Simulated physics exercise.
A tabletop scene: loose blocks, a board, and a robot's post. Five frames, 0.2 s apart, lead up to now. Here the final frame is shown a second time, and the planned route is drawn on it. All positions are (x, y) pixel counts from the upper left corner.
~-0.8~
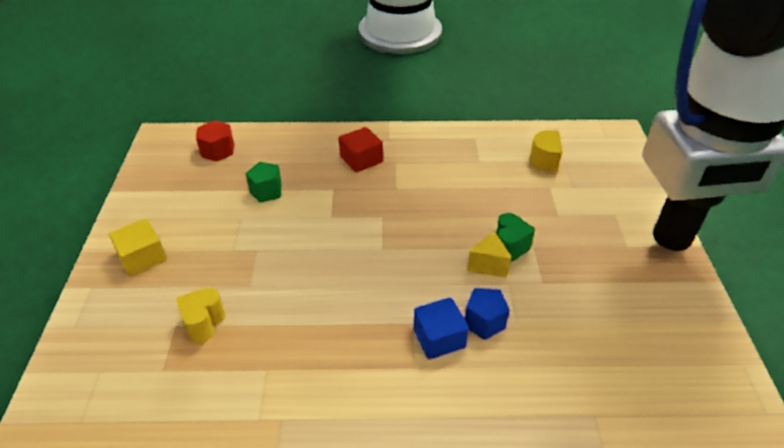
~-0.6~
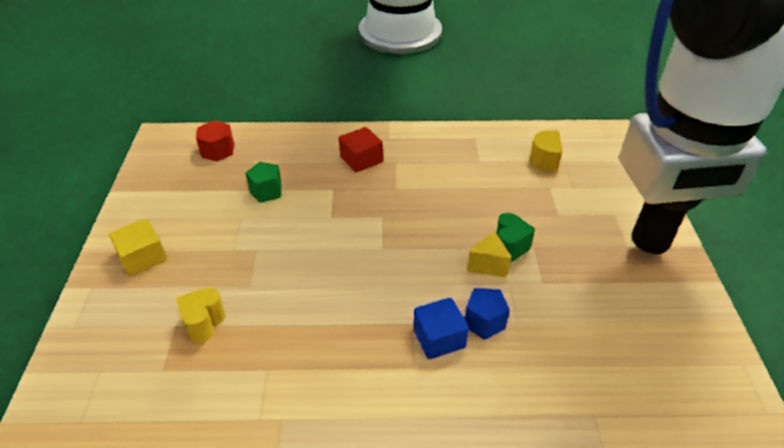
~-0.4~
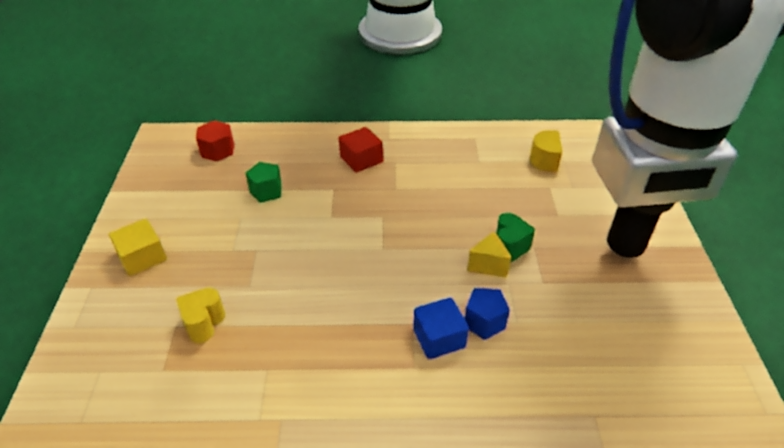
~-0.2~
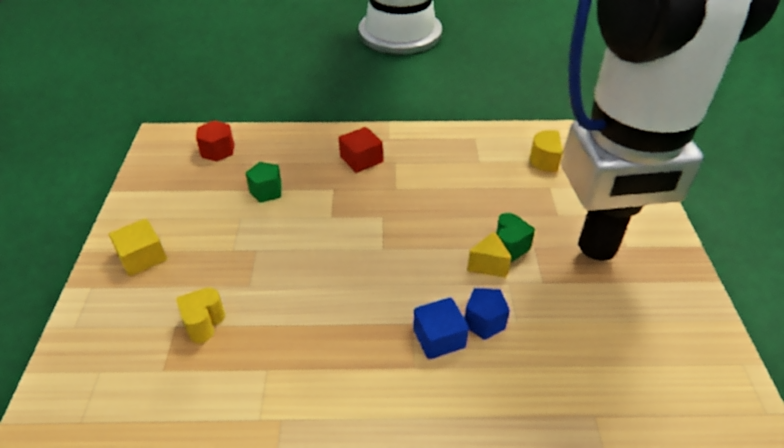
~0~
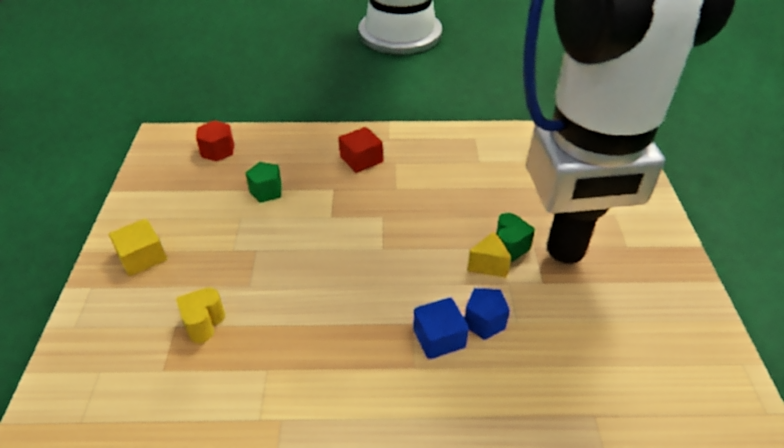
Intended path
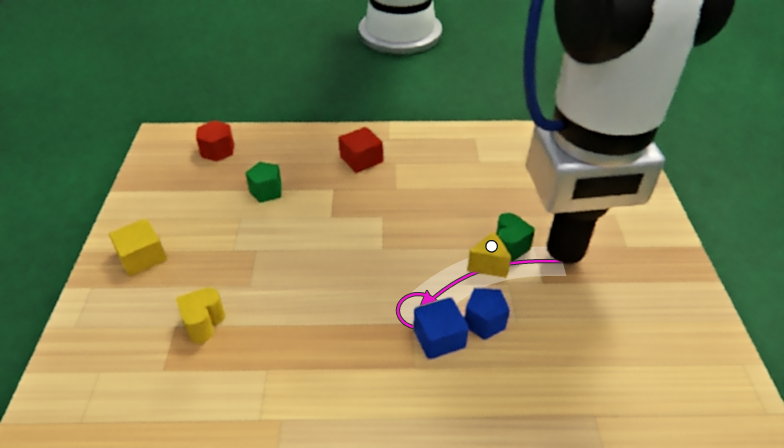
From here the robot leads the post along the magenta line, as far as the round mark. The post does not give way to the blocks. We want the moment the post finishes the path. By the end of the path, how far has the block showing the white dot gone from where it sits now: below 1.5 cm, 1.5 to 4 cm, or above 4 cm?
The displacement of the block showing the white dot is above 4 cm.
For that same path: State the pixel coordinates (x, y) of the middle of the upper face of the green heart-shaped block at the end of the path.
Its top face will be centred at roughly (491, 220).
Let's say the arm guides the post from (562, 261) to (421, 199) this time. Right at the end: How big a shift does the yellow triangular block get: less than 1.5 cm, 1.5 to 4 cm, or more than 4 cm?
Distance: Below 1.5 cm.
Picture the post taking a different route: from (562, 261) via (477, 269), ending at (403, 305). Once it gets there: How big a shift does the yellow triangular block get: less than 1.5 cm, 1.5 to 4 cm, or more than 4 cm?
I reckon it covers more than 4 cm.
The drawn path runs from (562, 261) by way of (508, 264) and (459, 280) to (419, 311); the dot is on the yellow triangular block.
The first path, step by step. One third of the way, post (510, 253); yellow triangular block (476, 246); green heart-shaped block (493, 220), turned 15° clockwise.
Two thirds of the way, post (460, 270); yellow triangular block (428, 252), turned 50° clockwise; green heart-shaped block (491, 220), turned 20° clockwise.
At the end, post (419, 300); blue four-sided block (441, 322); blue pentagonal block not moved; yellow triangular block (420, 252), turned 65° clockwise; green heart-shaped block (491, 220), turned 20° clockwise.
